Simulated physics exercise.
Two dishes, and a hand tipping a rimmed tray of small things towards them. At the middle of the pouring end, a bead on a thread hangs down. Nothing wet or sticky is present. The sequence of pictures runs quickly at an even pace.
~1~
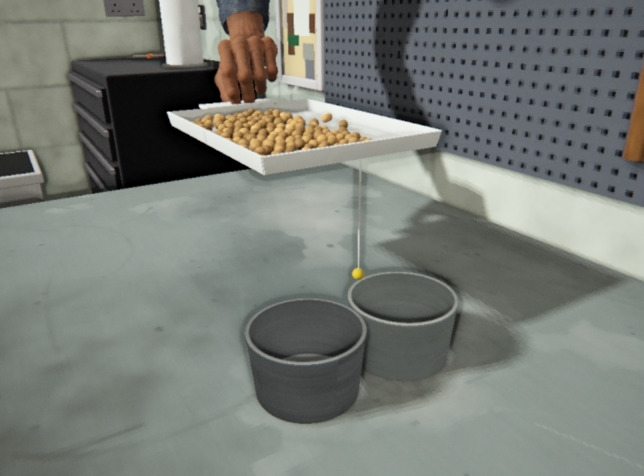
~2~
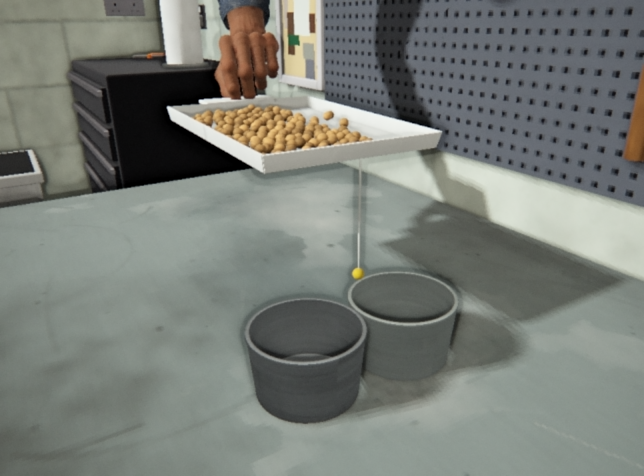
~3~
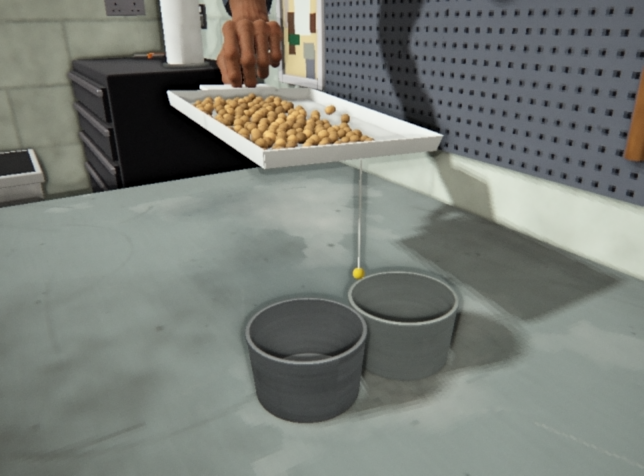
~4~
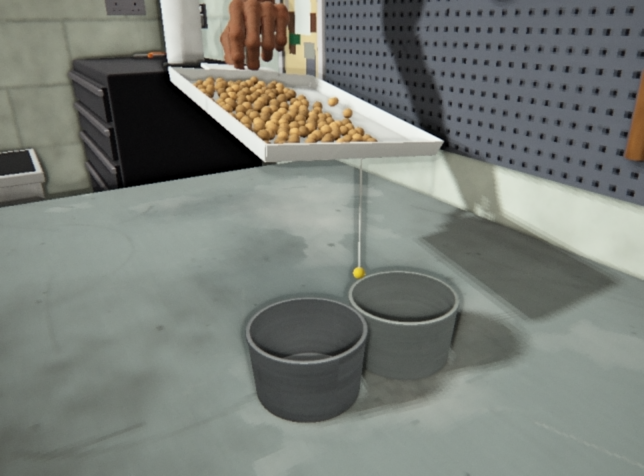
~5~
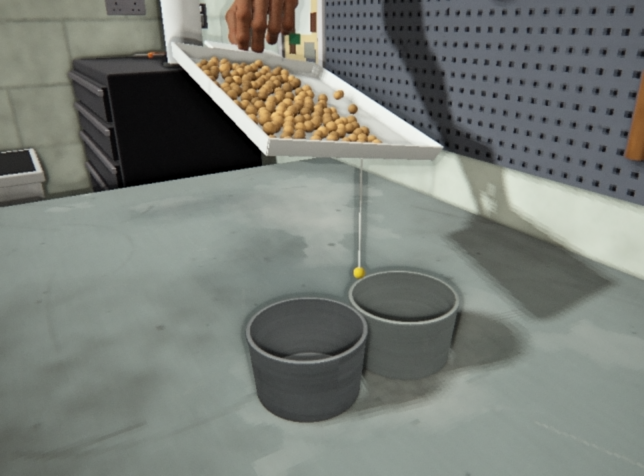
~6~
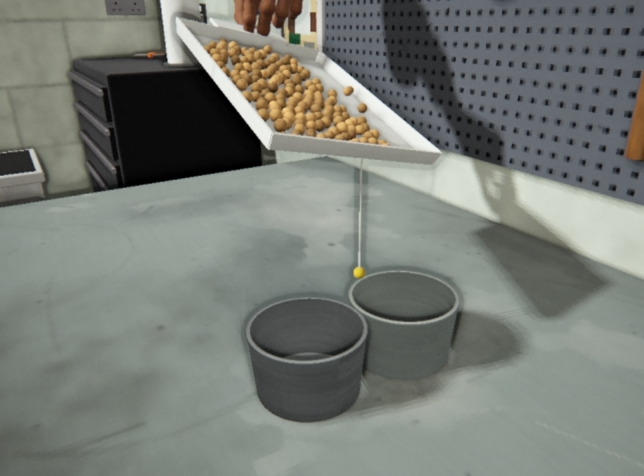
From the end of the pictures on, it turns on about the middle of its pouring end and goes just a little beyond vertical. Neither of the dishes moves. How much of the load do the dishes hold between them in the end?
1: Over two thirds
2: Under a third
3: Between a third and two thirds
Option 2: Under a third.
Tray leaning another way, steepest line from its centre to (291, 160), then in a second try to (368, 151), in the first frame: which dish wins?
First spot: The leftmost dish, second spot: The rightmost dish.
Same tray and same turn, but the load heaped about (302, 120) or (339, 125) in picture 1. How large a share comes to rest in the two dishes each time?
In turn 30 and 30 in a hundred.
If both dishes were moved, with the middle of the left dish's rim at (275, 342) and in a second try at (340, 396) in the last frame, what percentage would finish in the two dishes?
Trial 1 around 0 percent, trial 2 around 0 percent.
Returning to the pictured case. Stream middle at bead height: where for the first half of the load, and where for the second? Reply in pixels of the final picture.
The first part at (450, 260); the rest at (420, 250).
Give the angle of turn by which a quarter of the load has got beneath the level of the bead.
I'd say it is tilted about 75°.
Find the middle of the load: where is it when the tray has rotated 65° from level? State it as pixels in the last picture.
Look close to (409, 150) in the last picture.
Soon, tray tipped steeply; about two thirds on the tray; a stray few in the right dish; a small part outside both; about a quarter in the air.
A while on, tray tipped past a quarter turn; a small part on the tray; about a quarter in the right dish; about two thirds outside both; a small part in the air.
Towards the end, tray tipped past a quarter turn; about a quarter in the right dish; most outside both.
Finally, tray tipped past a quarter turn; none in the left dish; about a quarter in the right dish; most outside both.
